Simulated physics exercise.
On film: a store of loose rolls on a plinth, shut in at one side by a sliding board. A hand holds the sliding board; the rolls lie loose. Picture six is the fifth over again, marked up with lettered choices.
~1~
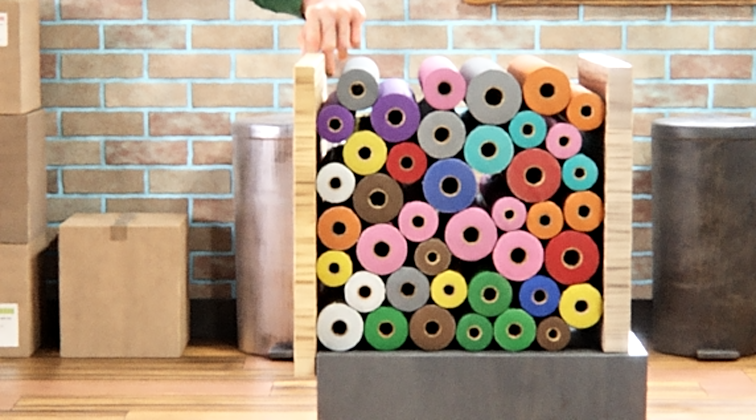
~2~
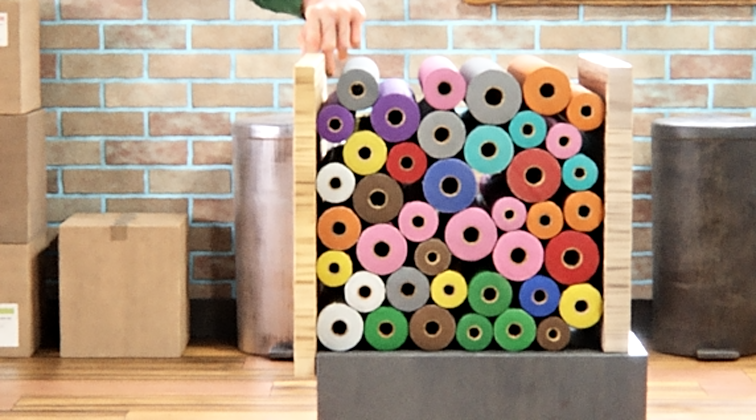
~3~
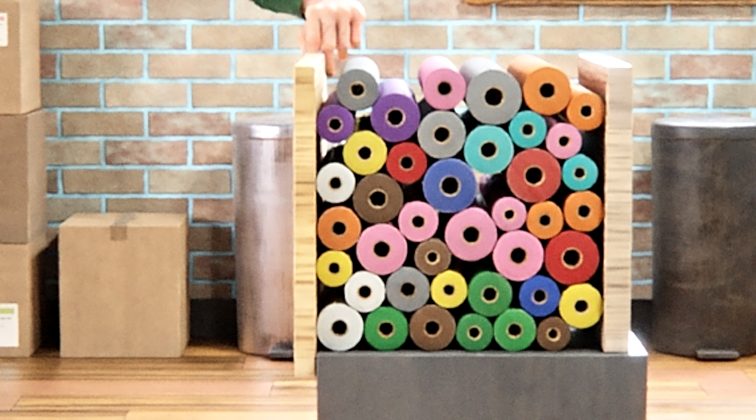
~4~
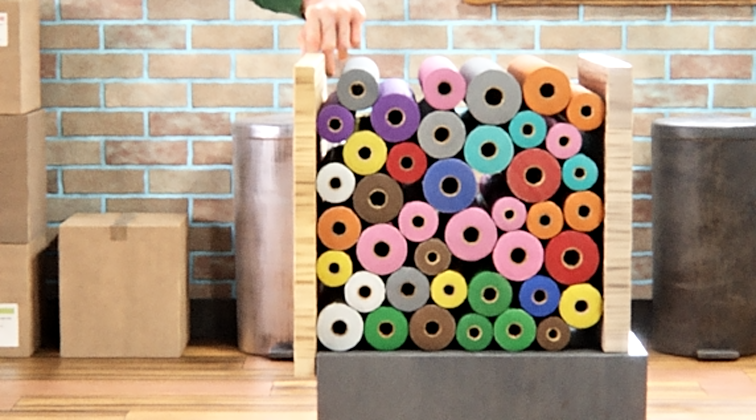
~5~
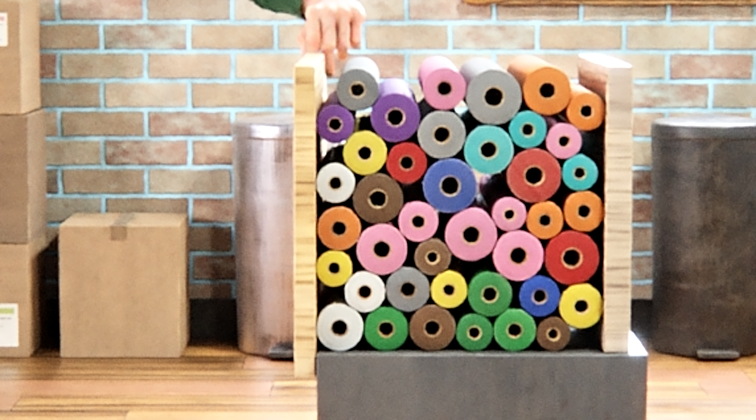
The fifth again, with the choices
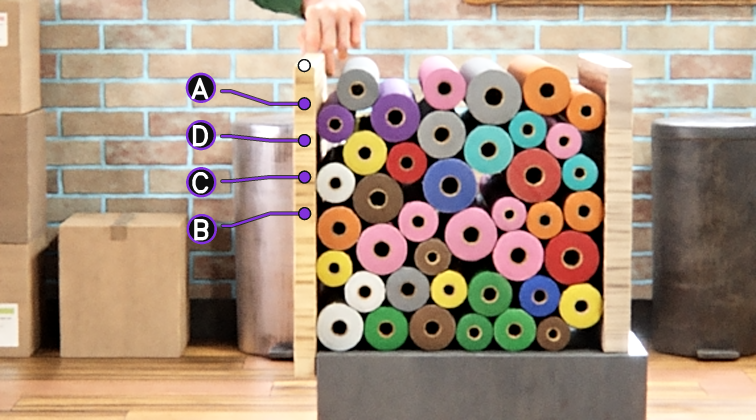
A hand rests on the left board beside a stack of colourful rolls, and nothing moves.
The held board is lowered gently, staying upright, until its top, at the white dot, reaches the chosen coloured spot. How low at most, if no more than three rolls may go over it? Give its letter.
The lowest mark that will do is C.
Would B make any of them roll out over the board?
Yes, at B.
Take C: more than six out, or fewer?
It loses fewer than six.
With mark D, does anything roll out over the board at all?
At D: No.
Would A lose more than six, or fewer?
Fewer than six.
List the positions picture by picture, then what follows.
In the first frame, a yellow roll (449, 290); a brown roll (433, 257); an orange roll (584, 211).
In the second frame, an orange roll (584, 211); a red roll (534, 176).
In the third frame, a yellow roll (365, 153); a purple roll (335, 125).
In the fourth frame, a grey roll (358, 89); side board (312, 201).
In the fifth frame, a white roll (340, 327); a yellow roll (449, 290).
On the marked copy, A at (305, 104); B at (305, 213); C at (305, 177); D at (305, 140); the white dot at (305, 65).
Taking C. A third of the way, top of the board (315, 122).
Two thirds of the way, top of the board (315, 177).
When it is over, top of the board (315, 177), one out over the board.
As for the rest, A none out over the board; B more than three out over the board; D none out over the board.
